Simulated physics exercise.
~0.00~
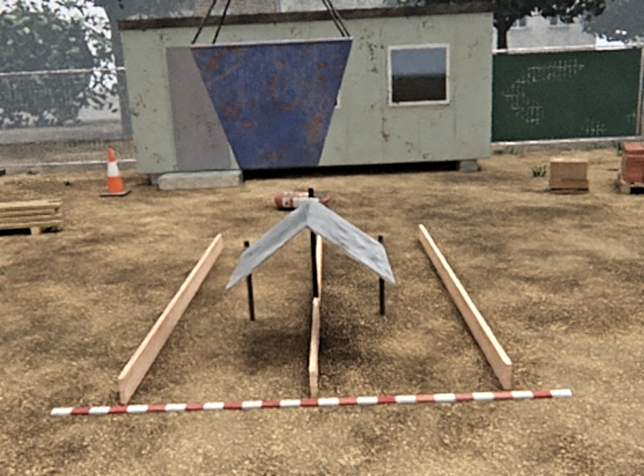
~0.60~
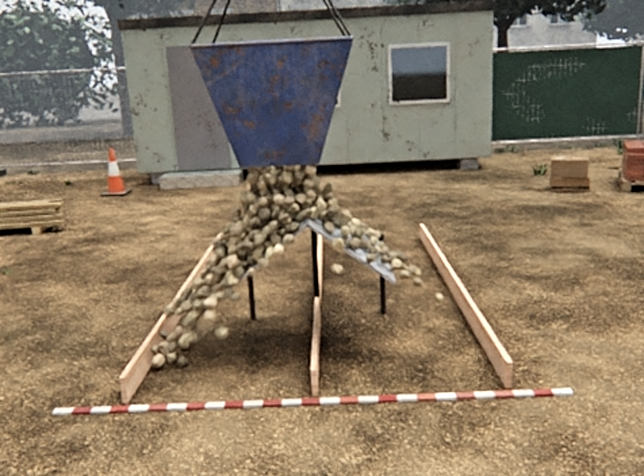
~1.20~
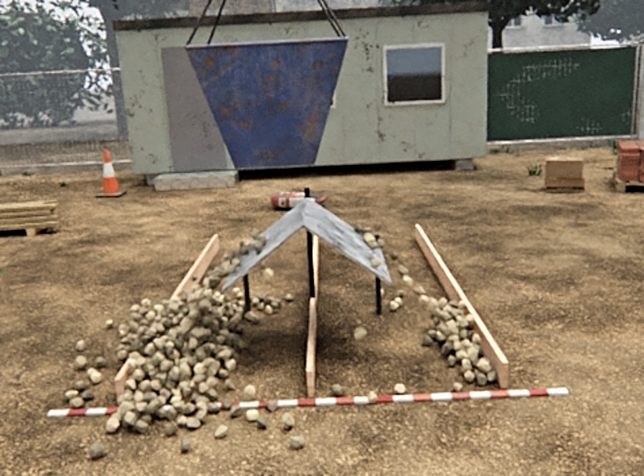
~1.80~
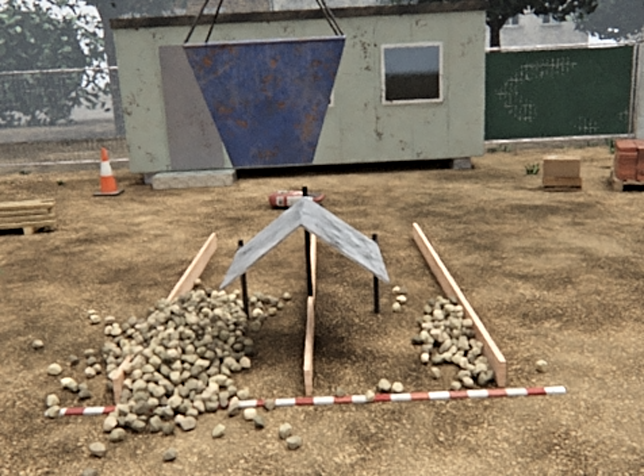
The video shows a blue skip hanging above a fixed, peaked steel sheet on a dirt yard, then releasing rounded stones that tumble down both slopes. Most settle in a heap in and around the left bay between wooden boards, with a smaller pile in the right bay.
